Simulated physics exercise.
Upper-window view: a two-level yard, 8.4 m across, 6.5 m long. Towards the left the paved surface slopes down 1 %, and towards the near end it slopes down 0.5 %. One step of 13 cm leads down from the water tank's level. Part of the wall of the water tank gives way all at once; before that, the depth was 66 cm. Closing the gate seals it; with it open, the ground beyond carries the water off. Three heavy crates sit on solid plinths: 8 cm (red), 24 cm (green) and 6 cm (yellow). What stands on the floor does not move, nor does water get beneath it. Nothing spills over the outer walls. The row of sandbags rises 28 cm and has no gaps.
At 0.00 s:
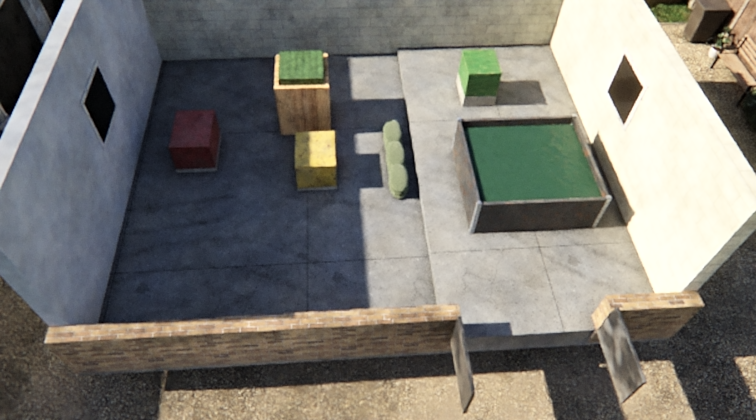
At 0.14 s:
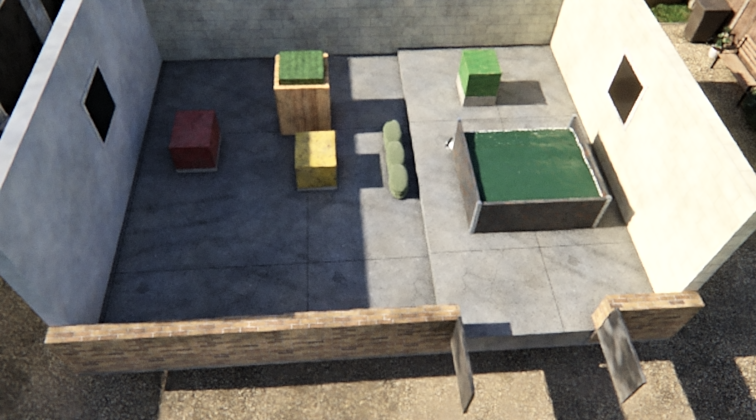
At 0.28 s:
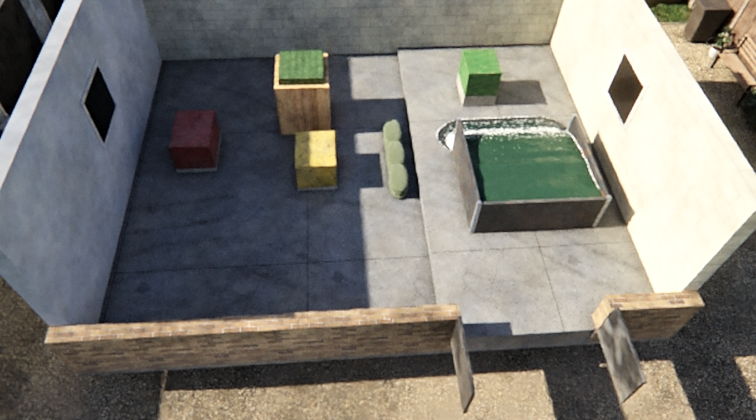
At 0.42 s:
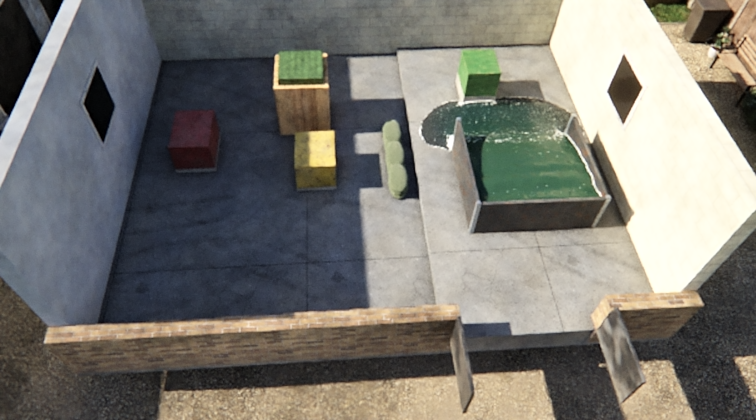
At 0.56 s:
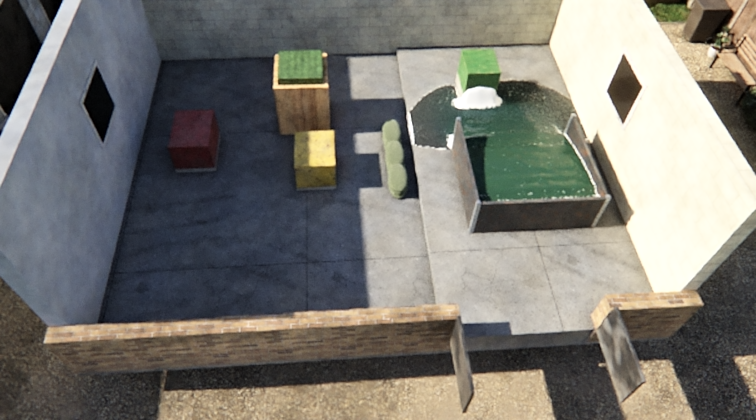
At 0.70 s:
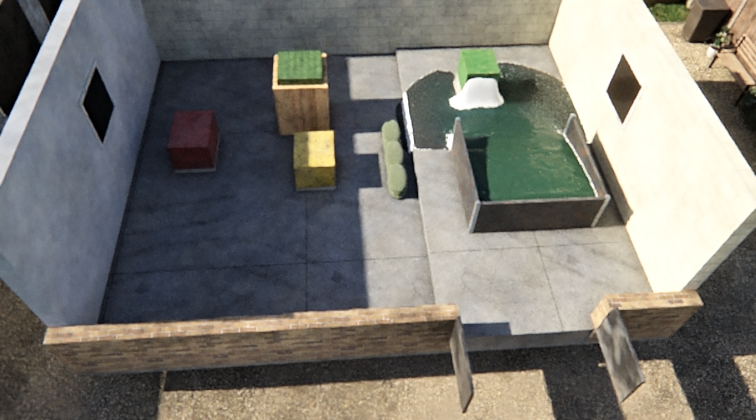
Green water pours from the back of a tank and spreads around a green block.
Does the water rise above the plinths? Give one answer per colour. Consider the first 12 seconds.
The red crate gets wet; the green crate gets wet; the yellow crate gets wet.
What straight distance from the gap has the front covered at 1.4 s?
That's near 3.8 m in a straight line.
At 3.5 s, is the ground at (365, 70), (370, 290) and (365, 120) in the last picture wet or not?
Going through the three points: Awash, then not yet touched, then awash.
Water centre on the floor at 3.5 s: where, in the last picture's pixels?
About (440, 98).
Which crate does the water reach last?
The red one.
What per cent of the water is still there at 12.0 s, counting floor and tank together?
Around 98 per cent of the water.
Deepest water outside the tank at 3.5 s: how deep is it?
Max depth: About 23 centimetres.
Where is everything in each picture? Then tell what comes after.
The water tank at (529, 160) is whole and still, 66 cm deep, in the first picture.
Water pours out at (512, 139) and has run 1.1 m, to (450, 147); deepest outside 29 cm, 66 cm at the water tank's back, in the second picture.
Water pours out at (511, 141) and has run 1.3 m, to (442, 138); deepest outside 33 cm, 66 cm at the water tank's back, in the third picture.
The front is at (428, 120), 1.6 m from the gap at (510, 142); 3.1 m2 of floor is under water; 63 cm left at the back of the water tank, in the fourth picture.
Water pours out at (510, 142) and has run 2.0 m, to (440, 90); deepest outside 52 cm, 57 cm at the water tank's back, in the fifth picture.
The front is at (511, 65), 2.5 m from the gap at (509, 142); 6.1 m2 of floor is under water; 57 cm left at the back of the water tank, in the sixth picture.
After 1.4 s water covers 20 % of the floor and is deepest (44 cm) near (480, 110); red plinth not reached, green plinth reached, yellow plinth not reached.
After 2.2 s water covers 30 % of the floor and is deepest (42 cm) near (544, 45); red plinth not reached, green plinth reached, yellow plinth not reached.
After 3.5 s water covers 40 % of the floor and is deepest (23 cm) near (161, 62); red plinth not reached, green plinth reached, yellow plinth reached.
After 7.0 s water covers 75 % of the floor and is deepest (18 cm) near (212, 66); red plinth reached, green plinth reached, yellow plinth reached.
After 12.0 s water covers 85 % of the floor and is deepest (13 cm) near (94, 338); highest at the red plinth 13 cm, highest at the green plinth 67 cm, highest at the yellow plinth 11 cm.
